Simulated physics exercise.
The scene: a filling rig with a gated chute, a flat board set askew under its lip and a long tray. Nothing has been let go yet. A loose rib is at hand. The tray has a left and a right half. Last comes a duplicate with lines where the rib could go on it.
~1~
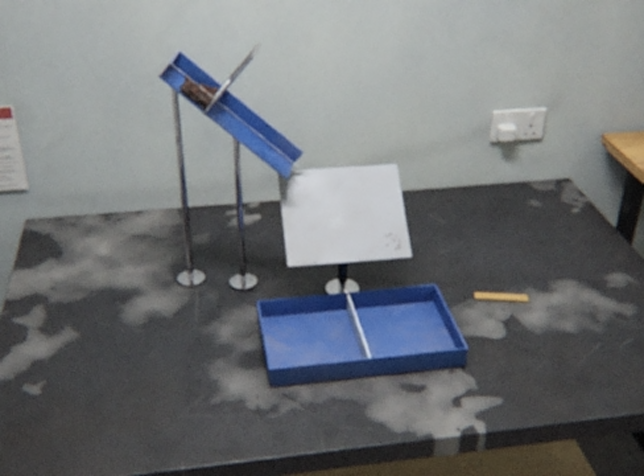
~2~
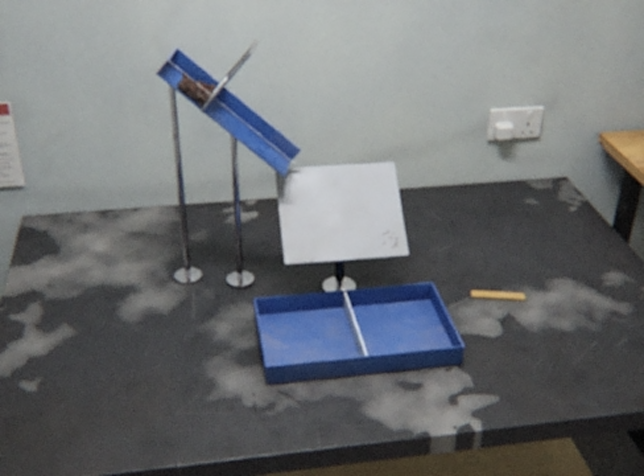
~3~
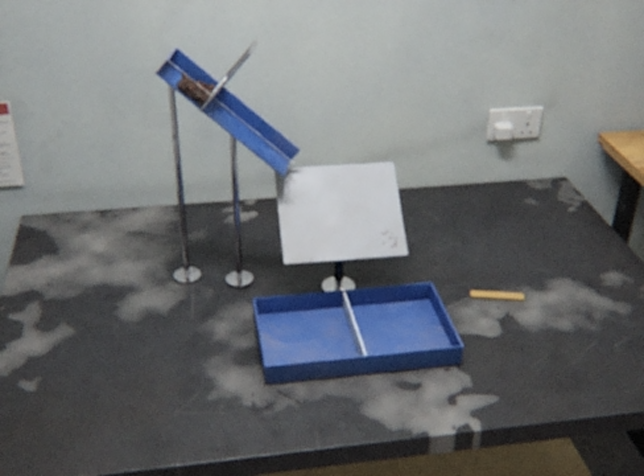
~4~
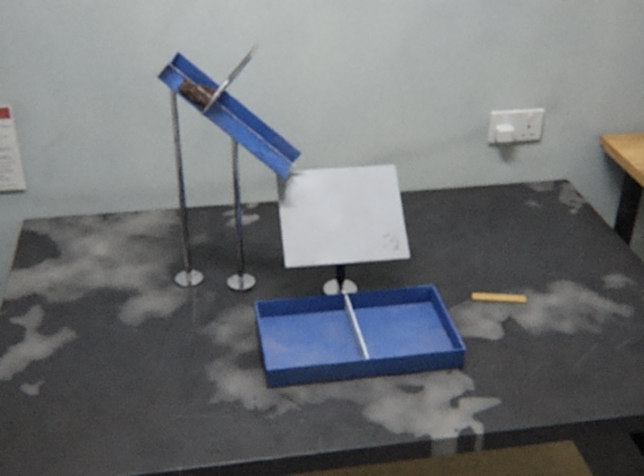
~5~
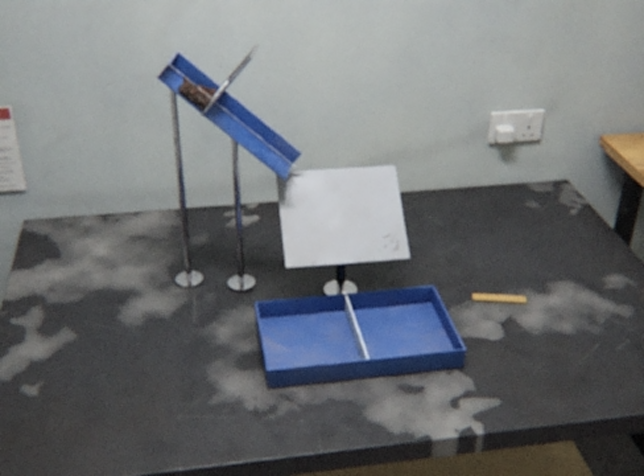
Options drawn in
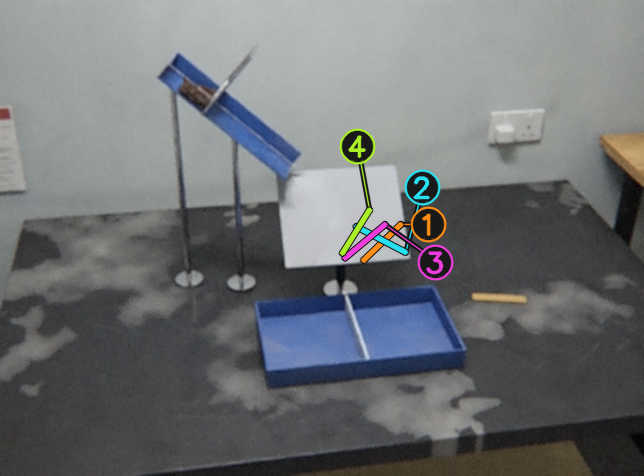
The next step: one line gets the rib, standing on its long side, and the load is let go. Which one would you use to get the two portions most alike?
Best: 1.
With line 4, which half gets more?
The left half.
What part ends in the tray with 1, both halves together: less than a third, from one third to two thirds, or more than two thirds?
Line 1 gives more than two thirds.
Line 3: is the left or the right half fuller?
More lands on the left.
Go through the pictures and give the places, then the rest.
The first picture shows load behind the gate at (202, 96), allspice berries; lip of the chute at (290, 172), sloping fairly steeply.
The second picture shows middle of the board at (341, 211), tilted fairly steeply; middle of its low edge at (348, 260); of its high edge at (335, 165).
The third picture shows front corners of the tray at (266, 366) and (463, 346); front end of its middle wall at (366, 356); gate still shut at (220, 86).
The fourth picture shows middle of the load at (200, 97); lip at (288, 173).
The fifth picture shows middle of the load at (200, 97); lip at (288, 173).
On the marked copy, line 1 from (400, 224) to (363, 260); line 2 from (356, 226) to (405, 252); line 3 from (385, 224) to (344, 258); line 4 from (369, 209) to (342, 253).
If 1 is chosen, of what is caught, about half in the left half, about half in the right.
If 2 is chosen, of what is caught, a small part in the left half, nearly all in the right.
If 3 is chosen, of what is caught, nearly all in the left half, a small part in the right.
If 4 is chosen, of what is caught, nearly all in the left half, a small part in the right.
